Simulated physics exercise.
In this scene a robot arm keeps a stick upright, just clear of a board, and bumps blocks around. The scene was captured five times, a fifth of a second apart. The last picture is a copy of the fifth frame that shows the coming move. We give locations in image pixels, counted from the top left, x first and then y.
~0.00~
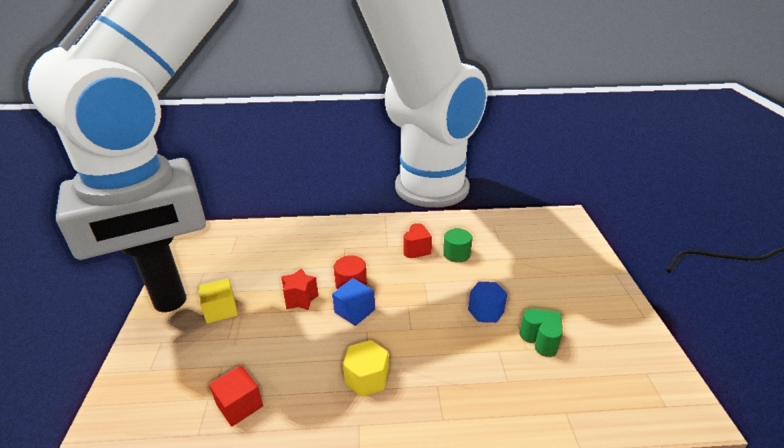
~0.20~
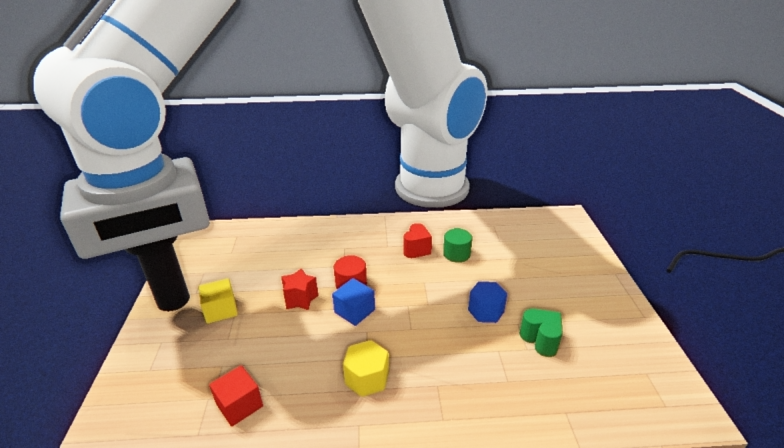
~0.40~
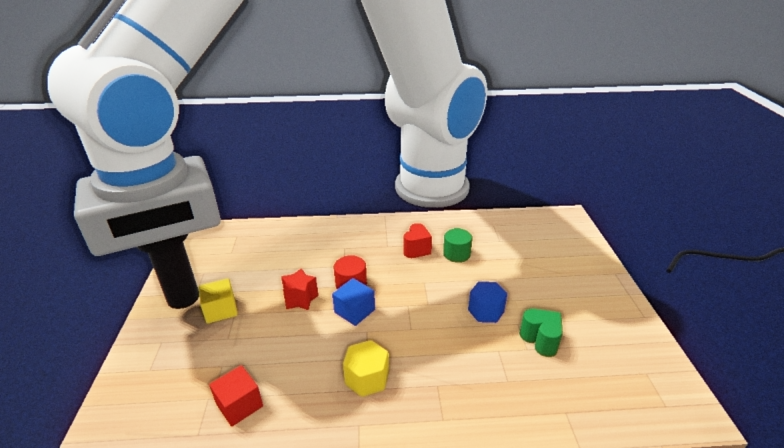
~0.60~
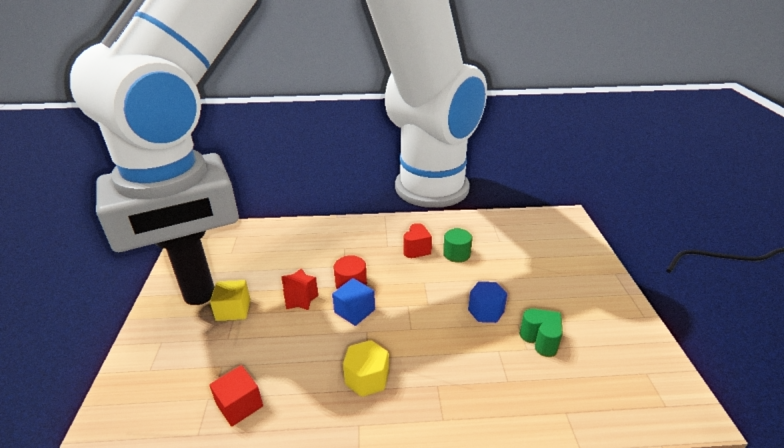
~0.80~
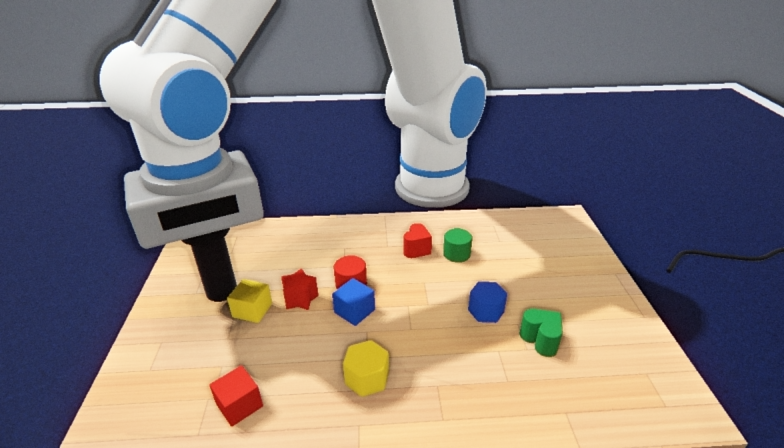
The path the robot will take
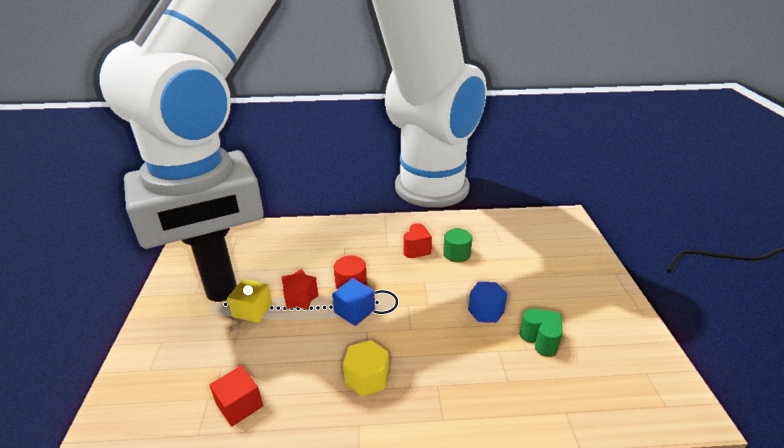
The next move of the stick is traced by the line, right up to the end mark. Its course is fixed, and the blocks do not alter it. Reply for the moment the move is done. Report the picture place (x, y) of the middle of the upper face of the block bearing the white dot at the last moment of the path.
Expect it around (332, 310).
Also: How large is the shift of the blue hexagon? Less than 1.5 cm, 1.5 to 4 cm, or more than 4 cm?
Its final spot will lie within 1.5 cm of the current one.
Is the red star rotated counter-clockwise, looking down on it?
I expect so.
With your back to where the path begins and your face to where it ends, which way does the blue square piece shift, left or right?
Facing the way the path runs, start to end, you'll find the blue square piece has shifted right.
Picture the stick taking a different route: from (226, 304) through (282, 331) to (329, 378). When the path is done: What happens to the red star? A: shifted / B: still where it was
The answer is A.
Path on the board, from (226, 304) over (303, 308) to (382, 302); the dot is on the yellow square piece.
What follows on the original path. One third of the way, stick (276, 295); yellow square piece (299, 300), turned 15° clockwise; red star (311, 279), turned 45° anticlockwise.
Two thirds of the way, stick (330, 294); yellow square piece (332, 310), turned 65° clockwise; red star (353, 272), turned 90° anticlockwise; red disc (365, 255); blue square piece (364, 293), turned 20° clockwise.
At the end, stick (382, 289); yellow square piece (332, 310), turned 65° clockwise; red star (384, 264), turned 140° anticlockwise; red disc (370, 249); blue square piece (405, 299), turned 75° clockwise; blue hexagon in place.
